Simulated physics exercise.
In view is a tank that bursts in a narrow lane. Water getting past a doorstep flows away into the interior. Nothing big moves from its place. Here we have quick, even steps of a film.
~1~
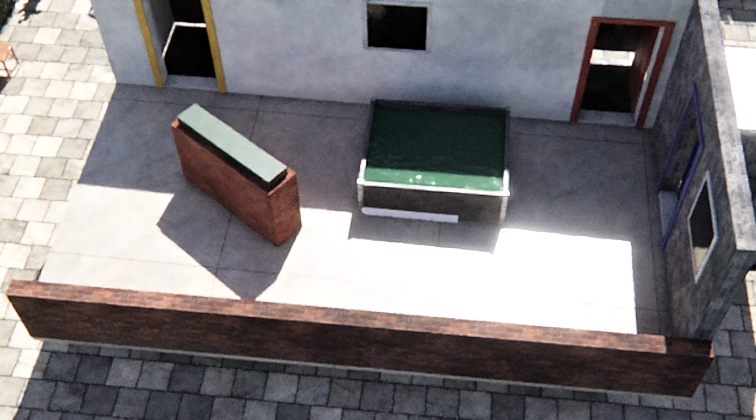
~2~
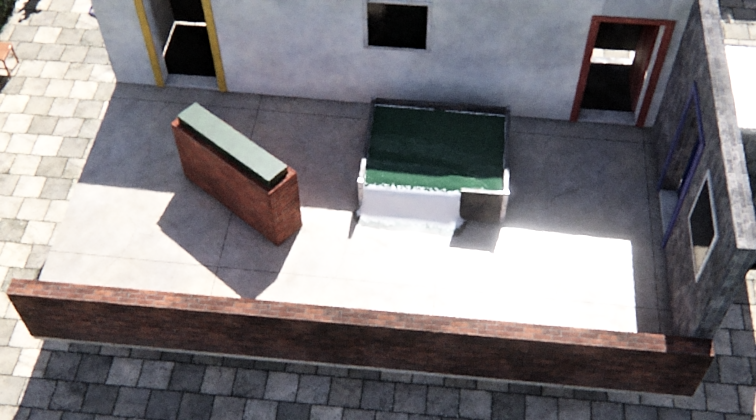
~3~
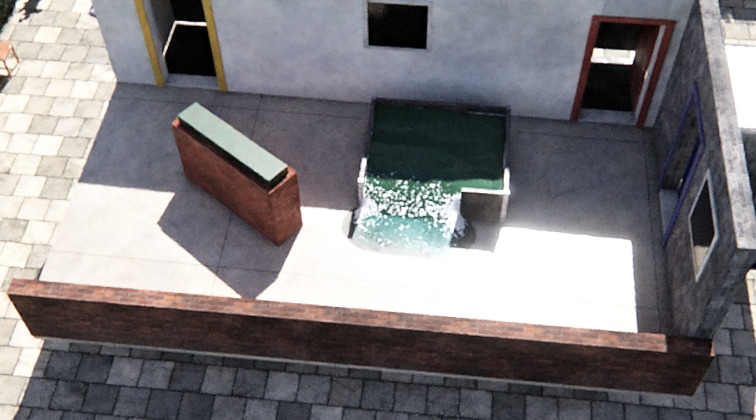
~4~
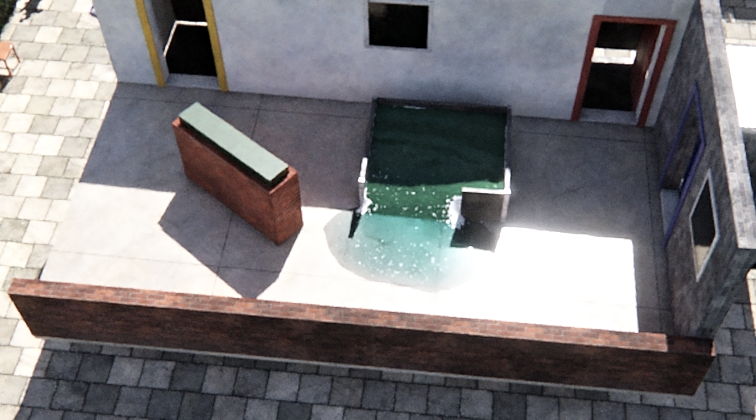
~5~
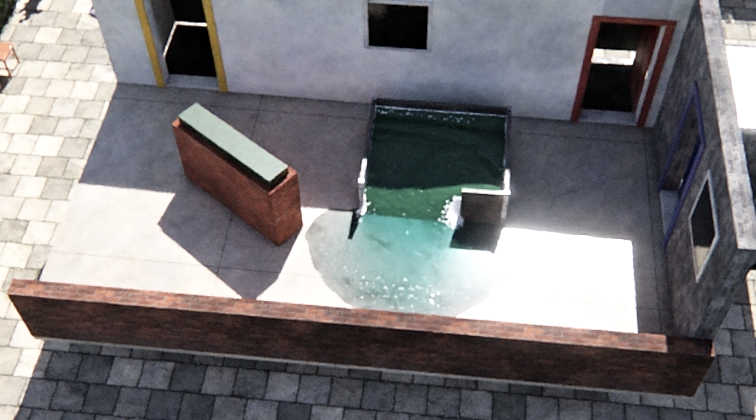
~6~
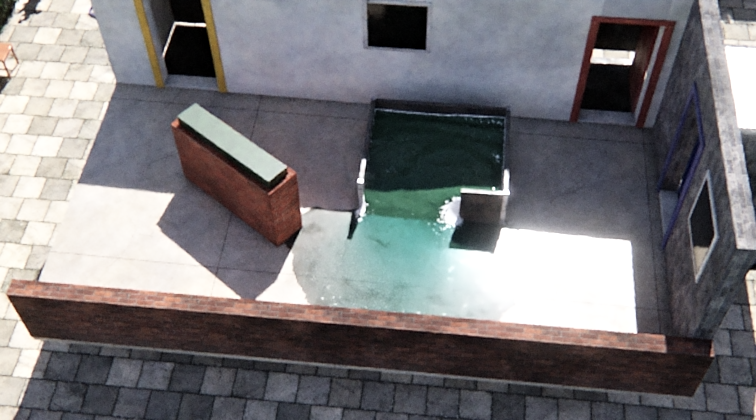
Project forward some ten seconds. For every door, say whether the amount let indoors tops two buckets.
The blue door stays at two buckets or less; the yellow door stays at two buckets or less; the red door tops two buckets.
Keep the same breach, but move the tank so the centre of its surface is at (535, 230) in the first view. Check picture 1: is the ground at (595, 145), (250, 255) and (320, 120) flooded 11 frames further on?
Result: Spared; inundated; spared.
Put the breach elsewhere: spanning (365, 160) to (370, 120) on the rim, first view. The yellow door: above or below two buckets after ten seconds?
Door by door: Yellow crosses the line.
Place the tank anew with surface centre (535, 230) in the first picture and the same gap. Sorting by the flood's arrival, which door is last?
The yellow one comes last.
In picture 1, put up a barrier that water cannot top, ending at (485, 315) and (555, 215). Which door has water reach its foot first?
I say the door marked blue.
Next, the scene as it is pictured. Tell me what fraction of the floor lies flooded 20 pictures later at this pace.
I reckon around 55 %.
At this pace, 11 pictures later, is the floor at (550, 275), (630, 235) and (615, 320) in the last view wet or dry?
Same order as asked: Dry as before; dry as before; drenched.
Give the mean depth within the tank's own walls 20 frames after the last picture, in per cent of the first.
Estimate: Around 28 per cent.
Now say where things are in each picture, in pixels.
Still water in the water tank at (436, 149), in the first picture.
The front is at (360, 216), out from the gap at (411, 203), in the second picture.
Water pours out at (412, 205) and has run to (458, 253), in the third picture.
Water pours out at (412, 205) and has run to (448, 284), in the fourth picture.
The front is at a hidden place, out from the gap at (412, 205), in the fifth picture.
Water pours out at (411, 206) and has run to a hidden place, in the sixth picture.
A moment on, water covers 20 % of the floor; the blue door not reached, the yellow door not reached, the red door not reached.
Next, water covers 30 % of the floor; the blue door not reached, the yellow door not reached, the red door not reached.
Then, water covers 55 % of the floor; the blue door wet at the sill, nothing in, the yellow door not reached, the red door not reached.
Later, water covers 75 % of the floor; the blue door wet at the sill, nothing in, the yellow door not reached, the red door over two buckets in.
In the end, water covers 80 % of the floor; the blue door wet at the sill, nothing in, the yellow door wet at the sill, nothing in, the red door far over two buckets in.
